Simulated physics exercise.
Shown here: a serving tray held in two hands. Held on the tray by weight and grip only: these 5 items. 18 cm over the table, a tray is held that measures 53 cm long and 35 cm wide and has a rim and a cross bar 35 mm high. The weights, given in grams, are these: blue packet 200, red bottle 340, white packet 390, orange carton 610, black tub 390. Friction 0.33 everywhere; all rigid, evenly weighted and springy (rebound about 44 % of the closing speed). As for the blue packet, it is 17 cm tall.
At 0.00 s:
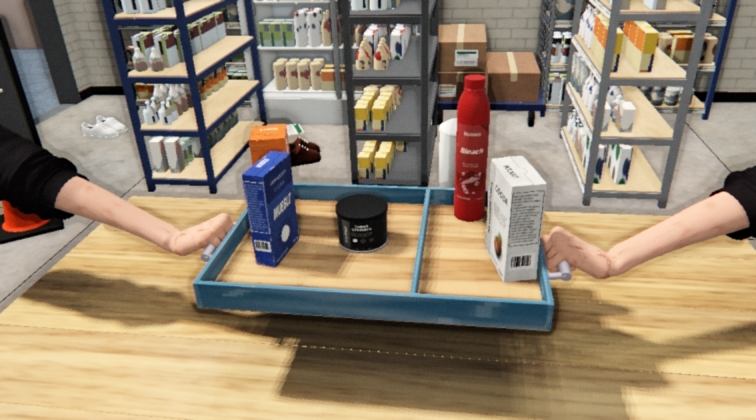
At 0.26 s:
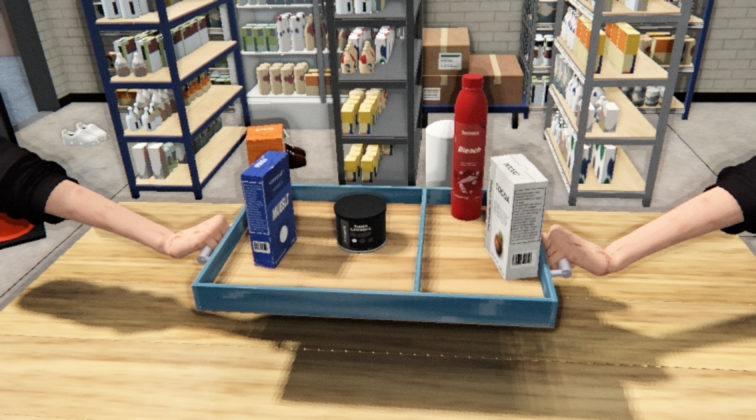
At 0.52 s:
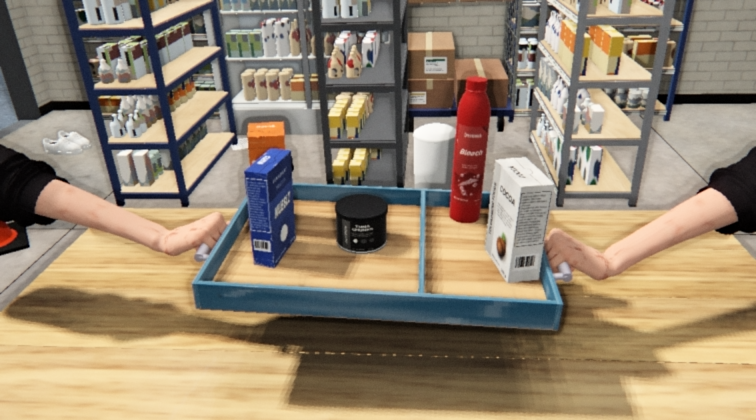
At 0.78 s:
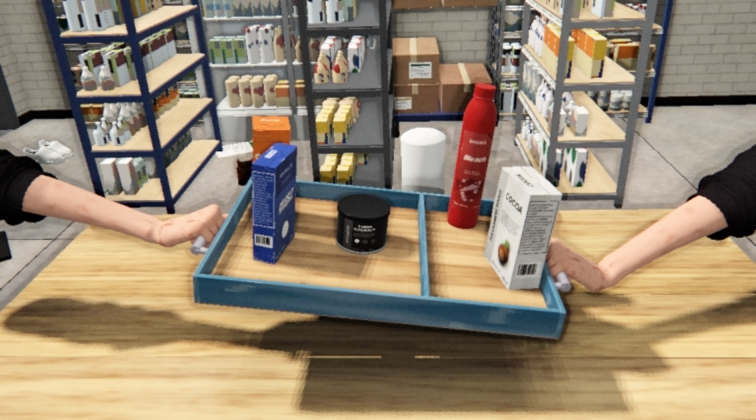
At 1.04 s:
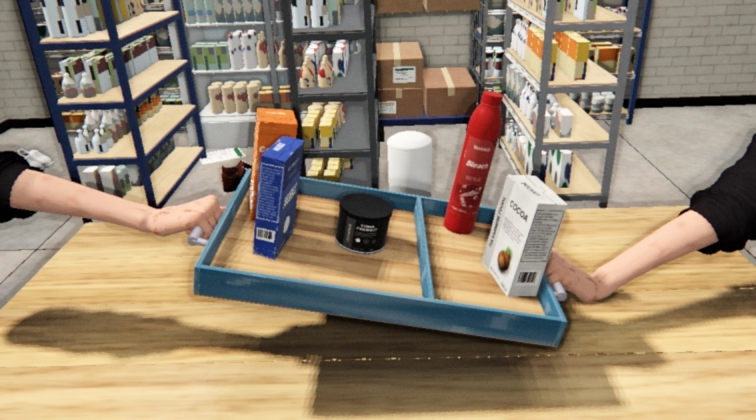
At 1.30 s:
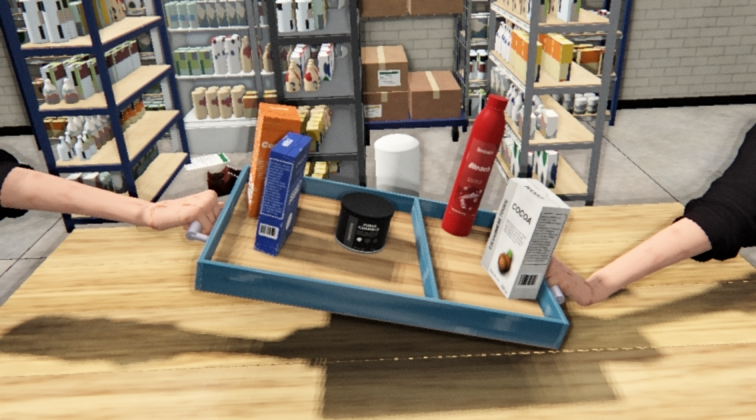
Two hands tilt a blue tray of packaged goods, lowering its right edge above a table.
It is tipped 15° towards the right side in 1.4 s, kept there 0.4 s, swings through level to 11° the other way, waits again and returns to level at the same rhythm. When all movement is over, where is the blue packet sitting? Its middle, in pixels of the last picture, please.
I would say it sits at (366, 261).
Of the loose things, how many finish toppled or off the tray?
Count: 2.
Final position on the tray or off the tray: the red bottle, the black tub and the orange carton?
Final state - the red bottle ends out of bounds; the black tub stays within bounds; the orange carton stays within bounds.
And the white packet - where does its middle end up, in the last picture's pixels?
It ends up at about (515, 207).
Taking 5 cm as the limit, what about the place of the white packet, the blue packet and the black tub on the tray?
The white packet stays put; the blue packet leaves its spot; the black tub holds its spot.
After 1.70 s, tray at 15°, right edge down; blue packet on its side near (340, 234); red bottle 37° off its base.
After 2.10 s, tray at 14°, right edge down; red bottle now off the tray; blue packet on its side near (376, 259); black tub moved 2 cm.
After 2.90 s, tray at 7°, left edge down; blue packet on its side near (364, 263); black tub moved 2 cm.
After 3.90 s, tray at 11°, left edge down; blue packet on its side near (361, 264); black tub moved 2 cm.
In the end (5.5 s), off the tray, red bottle; toppled on the tray, blue packet; the other 3 under 5 cm from the start. At the end, from the last picture's camera, blue packet near (366, 261).
